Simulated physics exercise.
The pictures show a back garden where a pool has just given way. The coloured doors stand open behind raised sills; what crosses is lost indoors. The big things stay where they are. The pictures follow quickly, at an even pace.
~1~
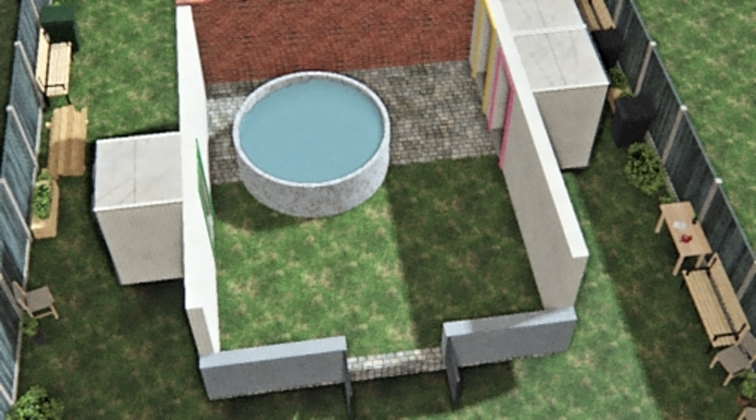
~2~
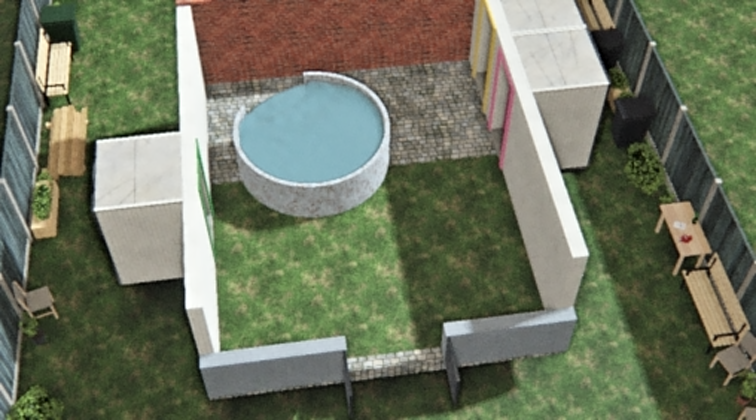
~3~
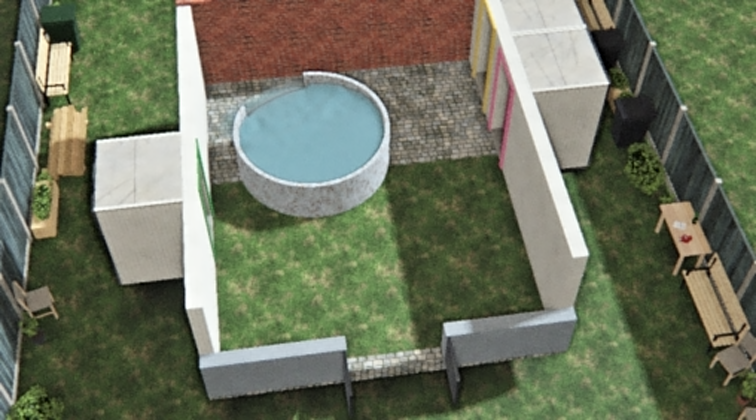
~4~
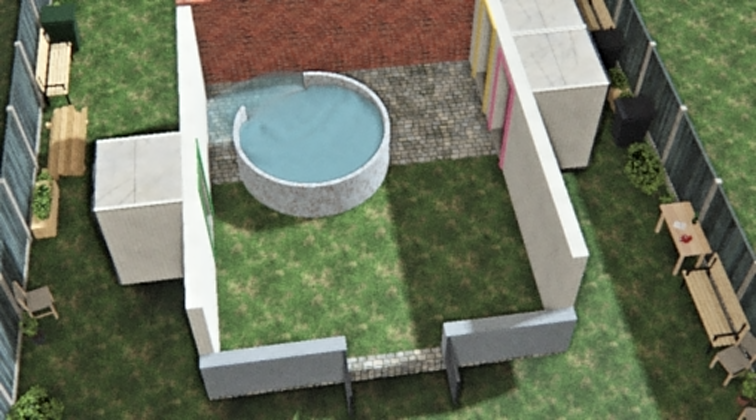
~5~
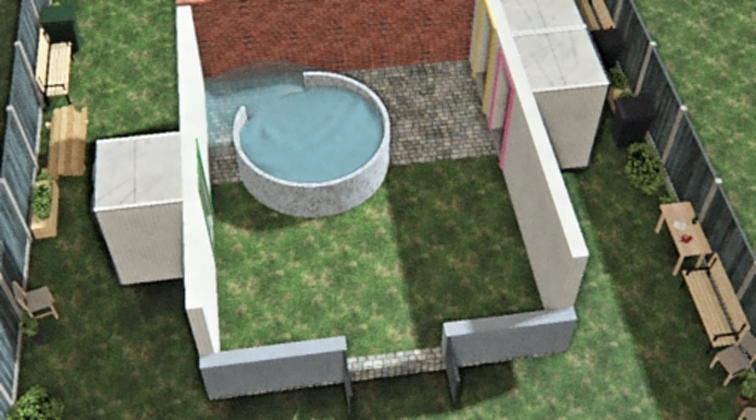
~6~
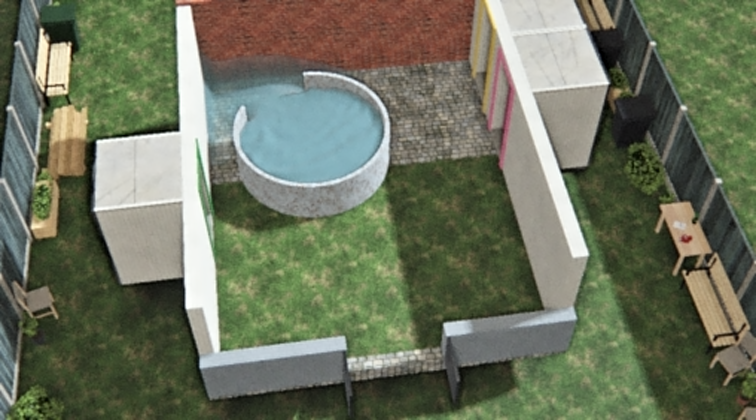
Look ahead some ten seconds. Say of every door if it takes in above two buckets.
In the end: The yellow door floods; the pink door floods; the green door holds within the limit.
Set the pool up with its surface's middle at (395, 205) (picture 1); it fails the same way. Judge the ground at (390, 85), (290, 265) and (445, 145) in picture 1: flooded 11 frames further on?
In turn: Under water, free of water, clear.
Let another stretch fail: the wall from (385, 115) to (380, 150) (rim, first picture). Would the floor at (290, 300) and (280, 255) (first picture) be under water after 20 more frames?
As listed: Free of water, clear.
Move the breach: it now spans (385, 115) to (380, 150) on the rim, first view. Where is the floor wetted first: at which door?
The pink one.
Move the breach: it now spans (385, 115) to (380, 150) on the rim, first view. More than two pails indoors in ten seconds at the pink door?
The pink door floods.
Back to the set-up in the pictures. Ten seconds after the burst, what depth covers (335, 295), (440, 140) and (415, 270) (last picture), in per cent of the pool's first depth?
Roughly 10, 8 and 16 per cent, in turn.
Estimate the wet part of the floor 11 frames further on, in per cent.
Near 30 in a hundred.
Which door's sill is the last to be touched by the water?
Last comes the pink one.
A moment on, water covers 20 % of the floor; the yellow door not reached, the pink door not reached, the green door not reached.
Next, water covers 30 % of the floor; the yellow door wet at the sill, nothing in, the pink door not reached, the green door wet at the sill, nothing in.
Then, water covers 60 % of the floor; the yellow door over two buckets in, the pink door under two buckets in, the green door wet at the sill, nothing in.
Later, water covers 95 % of the floor; the yellow door far over two buckets in, the pink door over two buckets in, the green door under two buckets in.
In the end, water covers 100 % of the floor; the yellow door far over two buckets in, the pink door far over two buckets in, the green door under two buckets in.
